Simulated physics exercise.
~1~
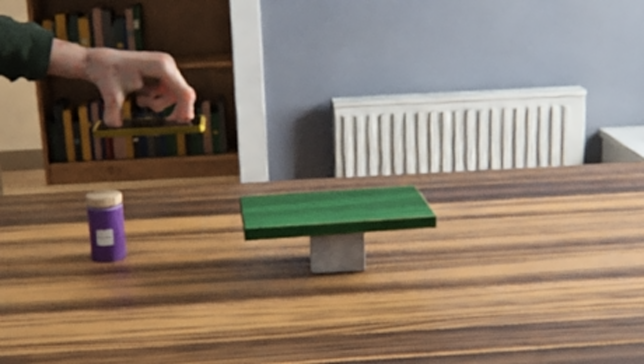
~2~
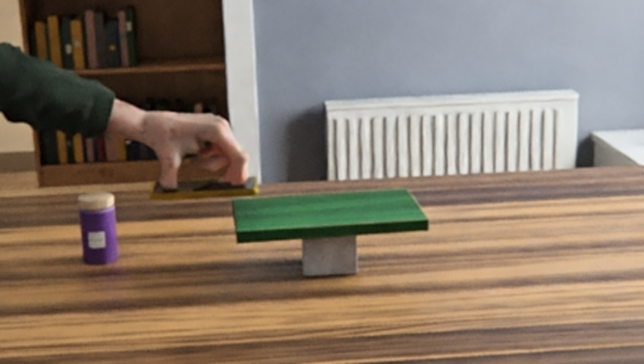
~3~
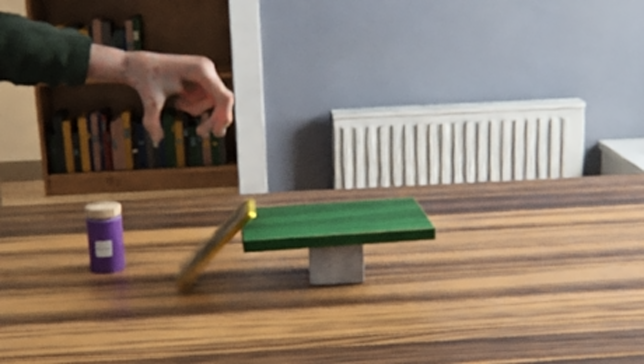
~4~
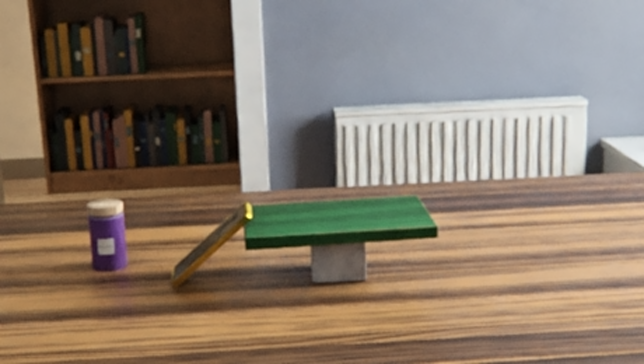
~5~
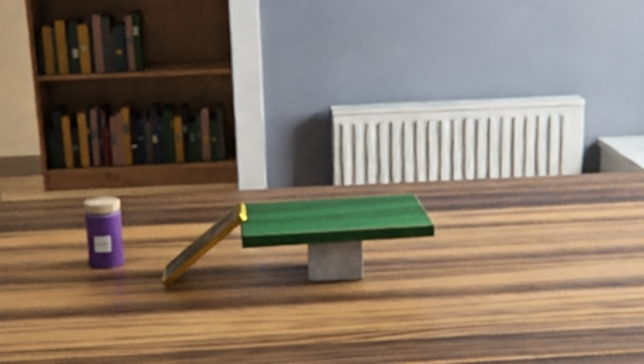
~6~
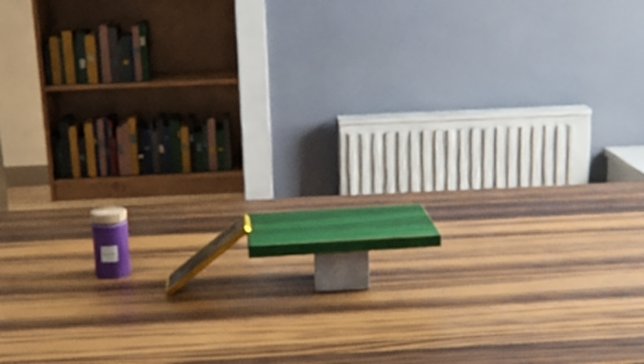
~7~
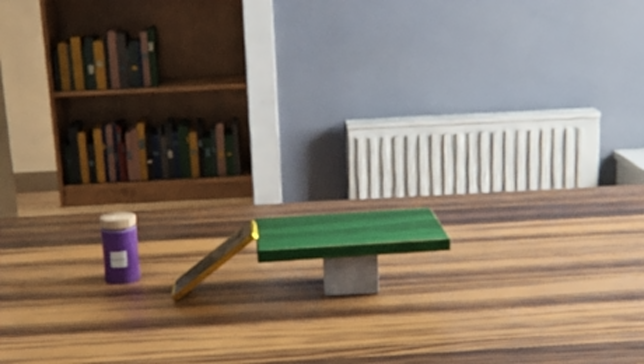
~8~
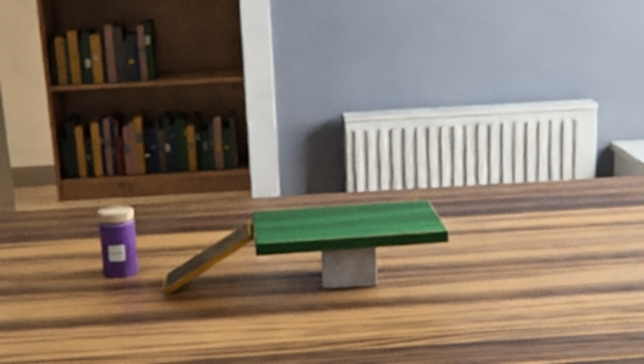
A yellow phone was lowered by a hand to the left edge of a green board resting on a white block, then tipped down when released and ended up leaning at a slant against the board, beside an unmoved purple shaker.
